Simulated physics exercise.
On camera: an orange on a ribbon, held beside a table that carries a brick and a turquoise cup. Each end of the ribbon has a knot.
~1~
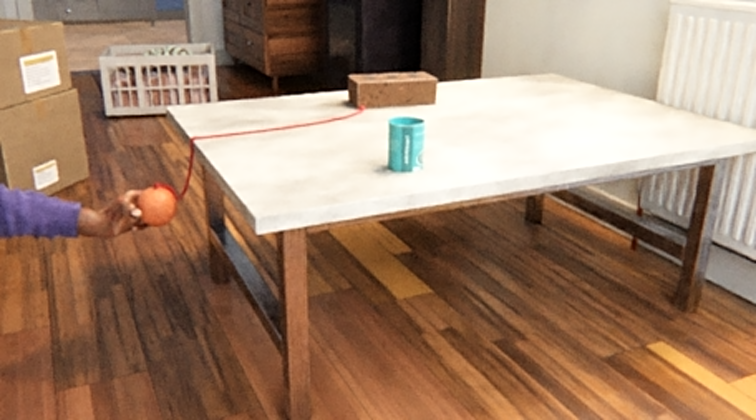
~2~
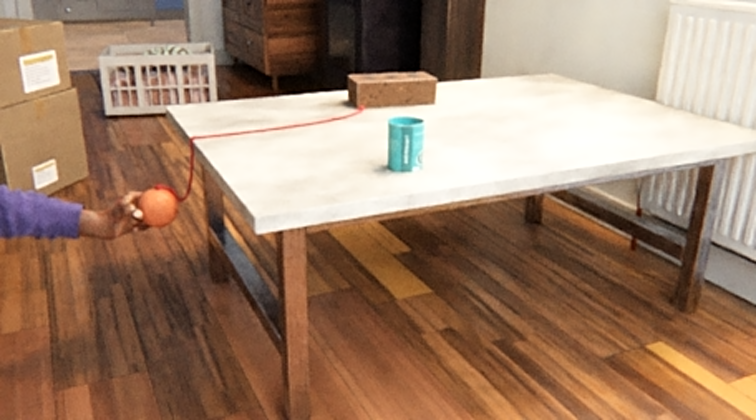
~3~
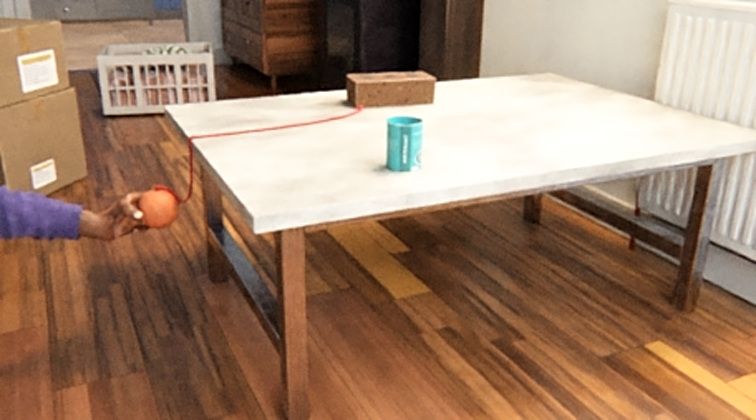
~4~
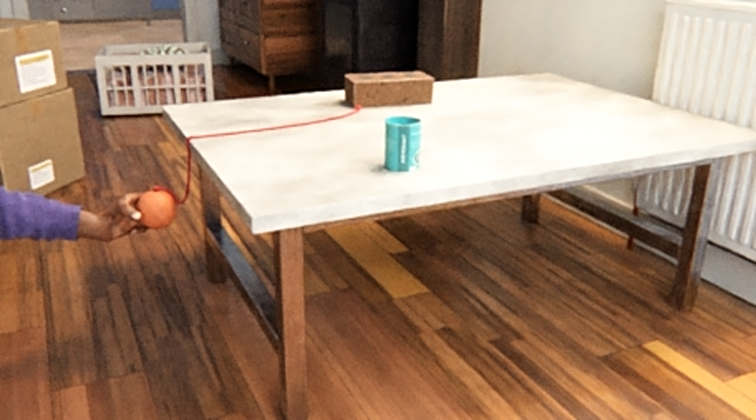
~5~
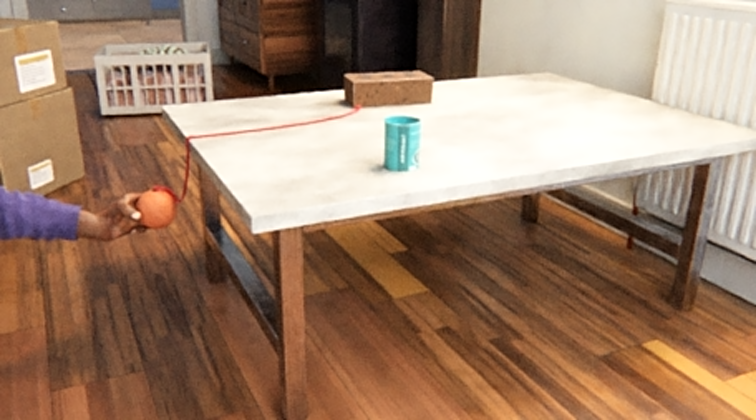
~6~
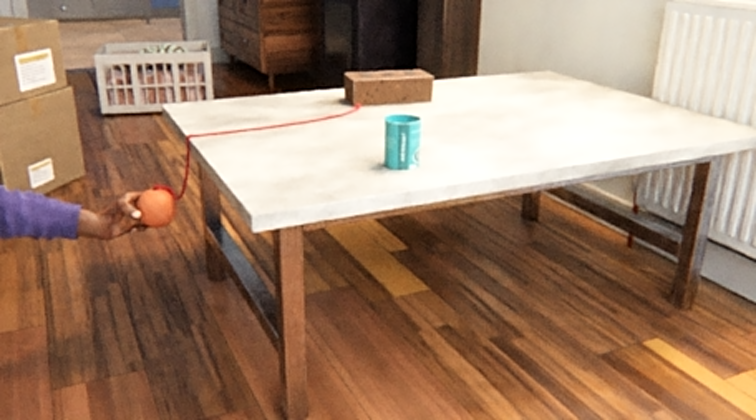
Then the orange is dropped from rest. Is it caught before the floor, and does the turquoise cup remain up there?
Well, the orange stays aloft; as for the turquoise cup, it holds its position.
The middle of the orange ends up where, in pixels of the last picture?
It settles near (223, 234).
Then, 0.46 s on from there, orange off the ground near (235, 238); brick in place; cup in place.
Then, 1.16 s on from there, orange off the ground near (155, 250); brick in place; cup in place.
Then, 1.94 s on from there, orange off the ground near (155, 253); brick in place; cup in place.
In the end, orange off the ground near (223, 234); brick in place; cup in place. The orange hangs in the air and the turquoise cup remains where it stands.
